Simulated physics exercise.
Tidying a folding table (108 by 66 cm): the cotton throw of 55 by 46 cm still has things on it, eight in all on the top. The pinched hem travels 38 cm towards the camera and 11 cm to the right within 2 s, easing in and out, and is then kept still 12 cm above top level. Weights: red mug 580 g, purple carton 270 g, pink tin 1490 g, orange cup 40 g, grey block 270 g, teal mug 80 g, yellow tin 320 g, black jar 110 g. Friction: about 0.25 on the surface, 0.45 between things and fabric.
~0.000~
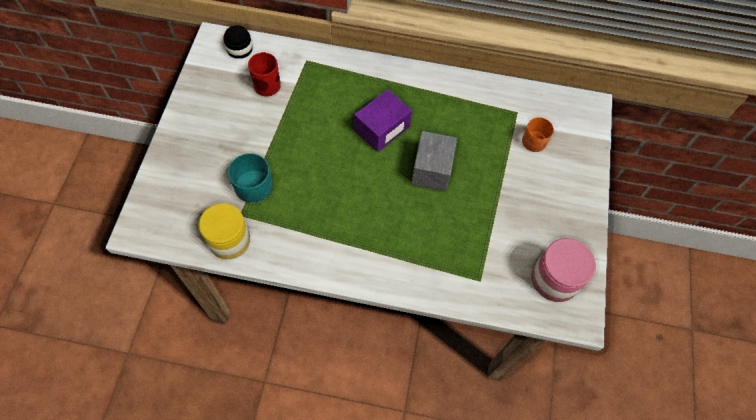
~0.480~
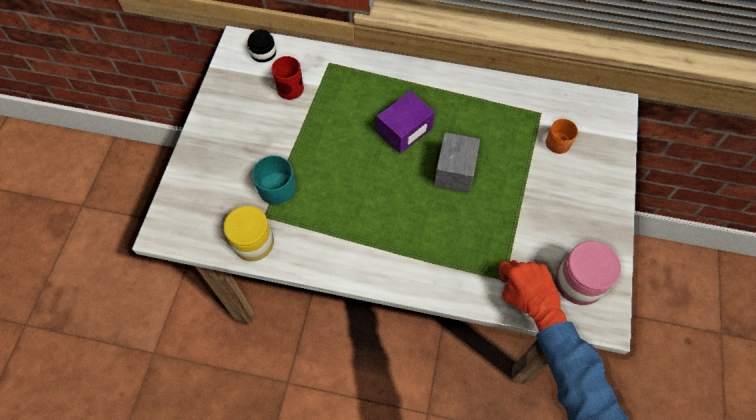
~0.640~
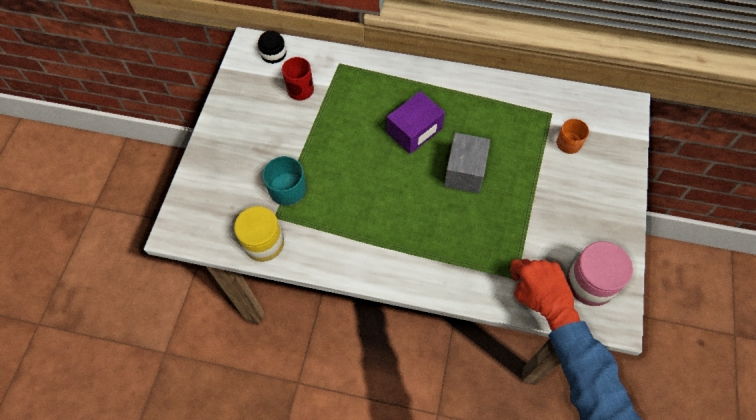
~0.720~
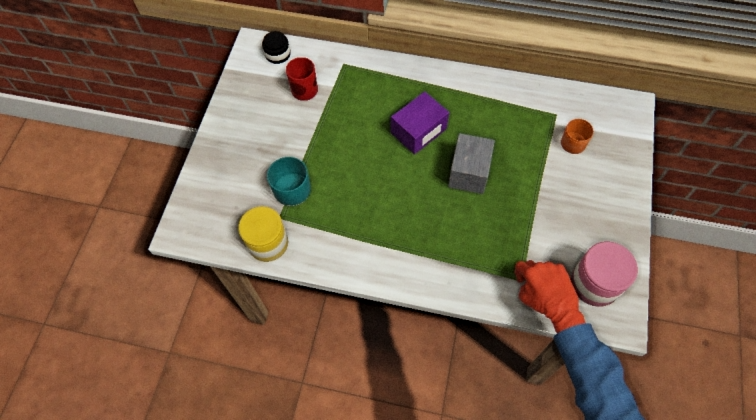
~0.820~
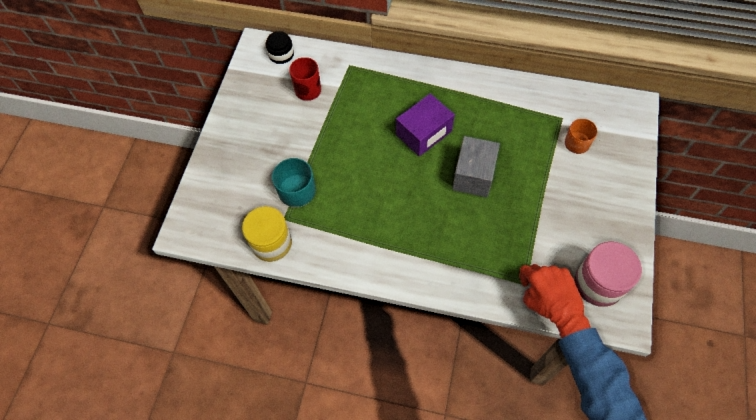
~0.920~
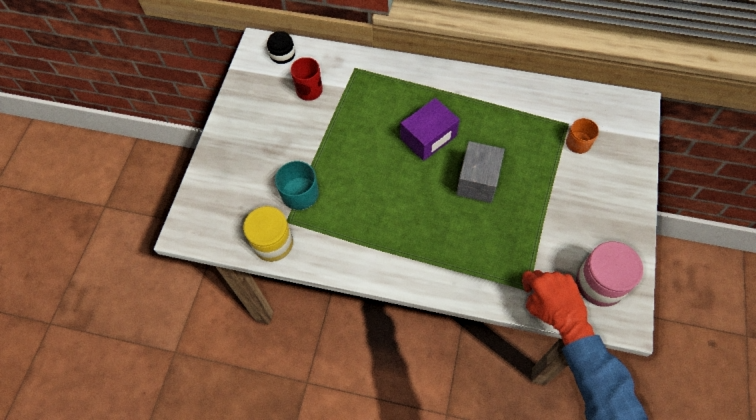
The green cloth slid slightly toward the front of the table after a red-gloved hand pinched its near right corner, carrying the purple carton, grey block and teal mug while the other things stayed put.
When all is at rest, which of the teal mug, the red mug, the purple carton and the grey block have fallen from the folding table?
In order: The teal mug drops off; the red mug keeps to the top; the purple carton goes over the edge; the grey block falls off.
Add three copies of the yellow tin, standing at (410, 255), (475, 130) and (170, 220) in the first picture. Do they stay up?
In that order: Falls off, drops off, stays up.
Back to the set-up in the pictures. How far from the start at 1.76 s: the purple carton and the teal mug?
Purple carton 25 cm, teal mug 15 cm.
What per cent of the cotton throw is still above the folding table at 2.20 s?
About 60 per cent.
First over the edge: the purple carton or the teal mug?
First goes the teal one.
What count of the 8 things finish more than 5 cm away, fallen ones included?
I count 4.
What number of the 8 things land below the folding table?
That makes 3.
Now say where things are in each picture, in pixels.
In the first picture, teal mug (249, 171); red mug (263, 64); purple carton (383, 112); grey block (436, 152); cotton throw corners (306, 60) (518, 113) (481, 282).
In the second picture, cotton throw corners (329, 63) (541, 113); grip (505, 281).
In the third picture, cotton throw corners (339, 63) (552, 114); grip (517, 280).
In the fourth picture, cotton throw corners (344, 64) (557, 115); grip (522, 282).
In the fifth picture, grey block (478, 158); purple carton (425, 116); teal mug (292, 175); cotton throw corners (349, 65); grip (526, 285).
In the sixth picture, teal mug (295, 178); red mug (305, 68); purple carton (430, 121); grey block (482, 163); cotton throw corners (355, 68); grip (529, 291).
By 1.3 s, 100 % of the cotton throw is still over the top; grey block 12 cm off its start, purple carton 12 cm off its start, teal mug 8 cm off its start.
By 1.8 s, 80 % of the cotton throw is still over the top; grey block 26 cm off its start, purple carton 24 cm off its start, teal mug 17 cm off its start.
By 2.2 s, 60 % of the cotton throw is still over the top; grey block 38 cm off its start at (536, 317), purple carton 36 cm off its start at (490, 250), teal mug 29 cm off its start at (334, 298).
By 2.6 s, 25 % of the cotton throw is still over the top; grey block 50 cm off its start, purple carton 50 cm off its start, teal mug over the edge.
By 4.2 s, 0 % of the cotton throw is still over the top; purple carton over the edge, grey block over the edge, teal mug over the edge, red mug 0 cm off its start at (305, 69).
